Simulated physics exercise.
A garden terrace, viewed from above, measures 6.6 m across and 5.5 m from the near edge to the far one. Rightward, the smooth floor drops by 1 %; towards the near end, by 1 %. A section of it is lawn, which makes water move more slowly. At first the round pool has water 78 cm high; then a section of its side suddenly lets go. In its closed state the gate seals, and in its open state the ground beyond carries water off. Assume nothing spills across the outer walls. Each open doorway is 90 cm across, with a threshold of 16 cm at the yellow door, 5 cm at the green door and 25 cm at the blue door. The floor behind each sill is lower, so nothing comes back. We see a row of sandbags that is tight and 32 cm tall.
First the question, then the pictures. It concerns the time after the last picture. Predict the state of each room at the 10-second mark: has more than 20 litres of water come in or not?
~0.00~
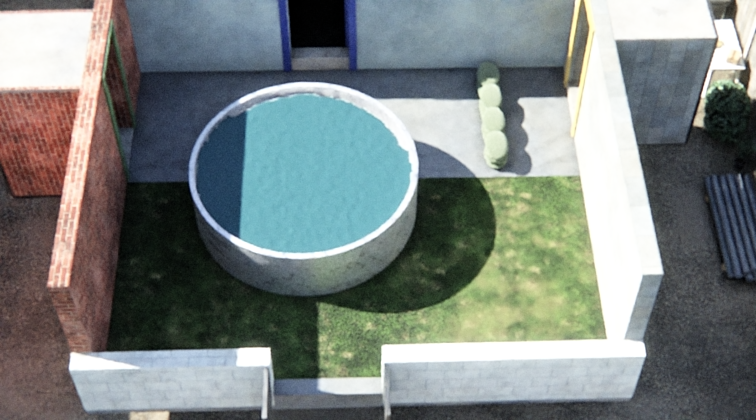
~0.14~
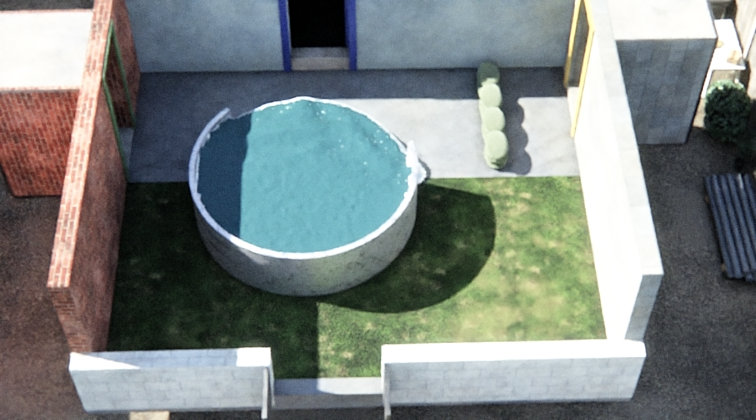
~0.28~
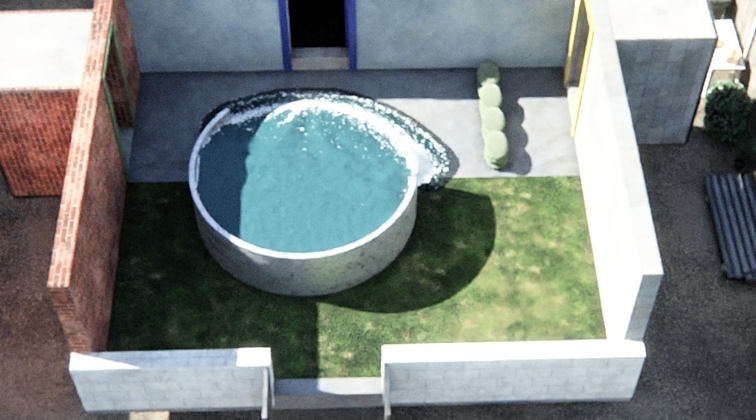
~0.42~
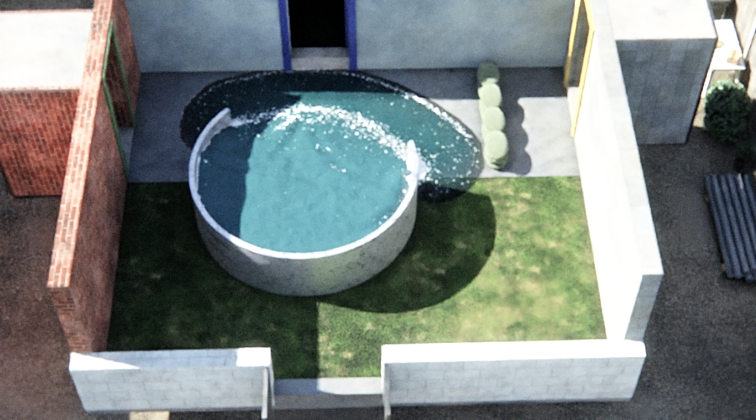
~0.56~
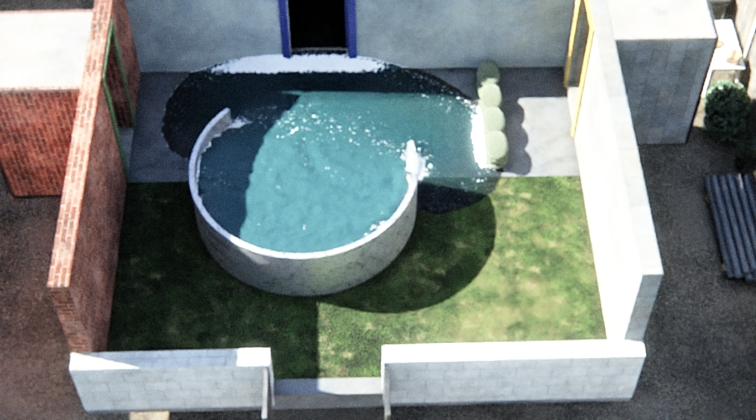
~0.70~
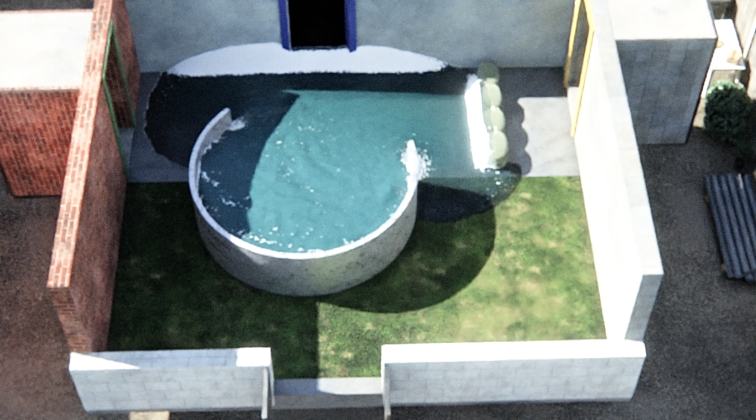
Behind the yellow door more has come in; behind the green door more has come in; behind the blue door more has come in.
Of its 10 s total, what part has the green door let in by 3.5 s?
Some 25 per cent by then.
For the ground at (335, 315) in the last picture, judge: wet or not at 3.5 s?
Not yet touched.
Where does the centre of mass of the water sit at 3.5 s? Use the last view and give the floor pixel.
At about (348, 164).
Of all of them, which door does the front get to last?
That would be the yellow one.
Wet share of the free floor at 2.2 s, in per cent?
About 55 per cent.
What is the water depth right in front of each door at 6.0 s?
Depths in cm: Yellow 6, green 12, blue 15.
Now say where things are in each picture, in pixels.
In the first picture, still water, 78 cm deep, in the round pool at (304, 169).
In the second picture, the front is at (422, 180), 1.7 m from the gap at (333, 115); 0.7 m2 of floor is under water; 78 cm left at the back of the round pool.
In the third picture, the front is at (447, 177), 1.9 m from the gap at (333, 118); 2.7 m2 of floor is under water; 78 cm left at the back of the round pool.
In the fourth picture, the front is at (475, 173), 2.3 m from the gap at (333, 120); 5.5 m2 of floor is under water; 78 cm left at the back of the round pool.
In the fifth picture, water pours out at (333, 121) and has run 2.5 m, to (496, 173); deepest outside 38 cm, 78 cm at the round pool's back.
In the sixth picture, water pours out at (333, 121) and has run 2.8 m, to (516, 172); deepest outside 63 cm, 75 cm at the round pool's back.
After 1.4 s water covers 35 % of the floor and is deepest (63 cm) near (431, 72); yellow door not reached, green door 6 cm at the sill, 1 L in, blue door 50 cm at the sill, 62 L in.
After 2.2 s water covers 55 % of the floor and is deepest (53 cm) near (467, 89); yellow door 25 cm at the sill, 9 L in, green door 12 cm at the sill, 8 L in, blue door 46 cm at the sill, 184 L in.
After 3.5 s water covers 80 % of the floor and is deepest (35 cm) near (468, 97); yellow door 18 cm at the sill, 46 L in, green door 14 cm at the sill, 48 L in, blue door 26 cm at the sill, 268 L in.
After 6.0 s water covers 95 % of the floor and is deepest (25 cm) near (592, 372); yellow door 6 cm at the sill, 50 L in, green door 12 cm at the sill, 147 L in, blue door 15 cm at the sill, 272 L in.
After 10.0 s water covers 95 % of the floor and is deepest (22 cm) near (605, 372); yellow door 13 cm at the sill, 50 L in, green door 8 cm at the sill, 203 L in, blue door 9 cm at the sill, 272 L in.
